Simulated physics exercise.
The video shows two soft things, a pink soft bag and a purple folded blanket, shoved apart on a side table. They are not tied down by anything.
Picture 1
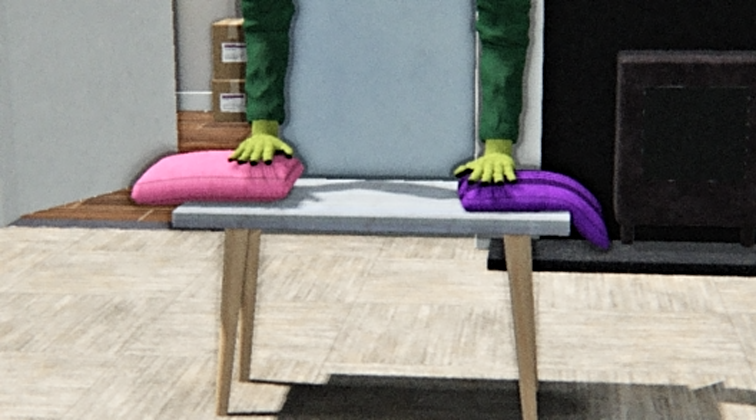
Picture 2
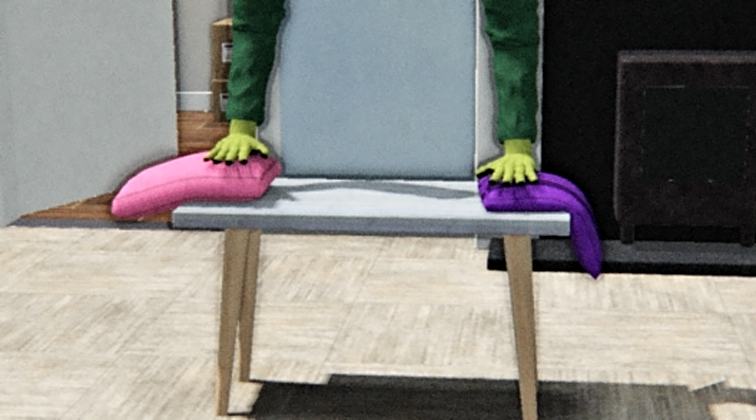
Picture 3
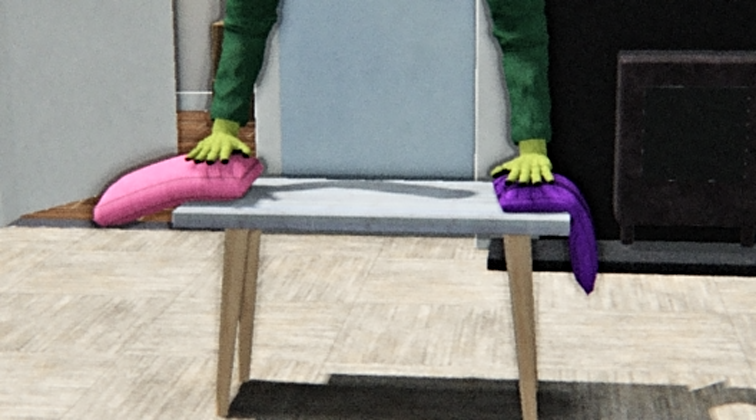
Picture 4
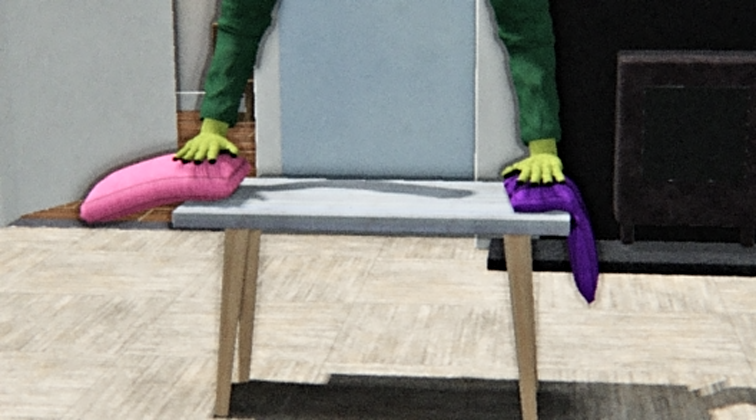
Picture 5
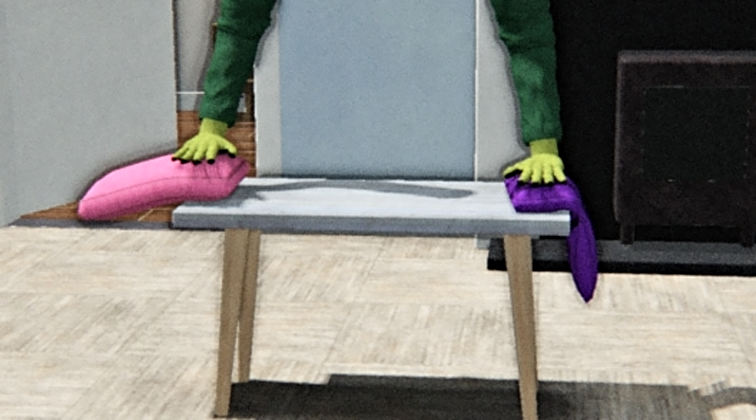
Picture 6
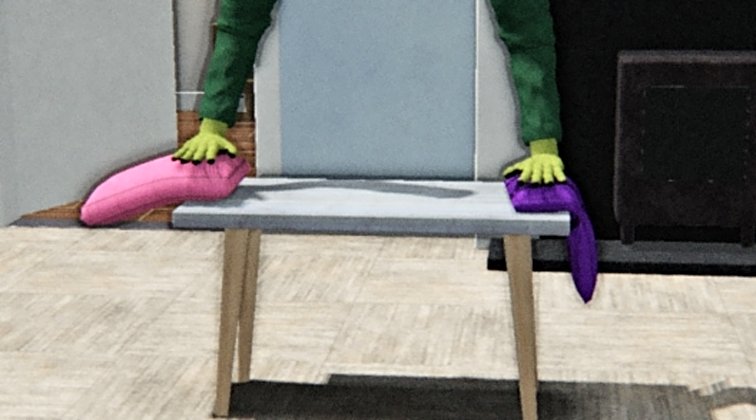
Two green-sleeved arms with yellow-green hands push a pink soft bag left and a purple folded blanket right across a pale side table, their outer ends drooping past opposite edges, then stay nearly still with hands resting on both.
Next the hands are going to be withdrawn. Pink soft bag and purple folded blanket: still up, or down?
Outcome: The pink soft bag is going to come off I think, the purple folded blanket is going to come off I think.
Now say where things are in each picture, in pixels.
The first picture shows soft bag tip (144, 190); folded blanket tip (600, 236).
The second picture shows soft bag tip (124, 205); folded blanket tip (591, 266).
The third picture shows soft bag tip (106, 212); folded blanket tip (586, 281).
The fourth picture shows soft bag tip (93, 209); folded blanket tip (586, 290).
The fifth picture shows soft bag tip (91, 207); folded blanket tip (586, 290).
The sixth picture shows soft bag tip (94, 212), well over half past the edge; folded blanket tip (585, 290), well over half past the edge.
Then, 0.32 s after the last picture, soft bag falling near (164, 233); folded blanket falling near (581, 269).
Then, 0.60 s after the last picture, soft bag on the floor near (144, 358); folded blanket on the floor near (594, 401).
At rest, soft bag on the floor near (105, 368); folded blanket on the floor near (596, 404). The pink soft bag goes down and the purple folded blanket slumps off the end.
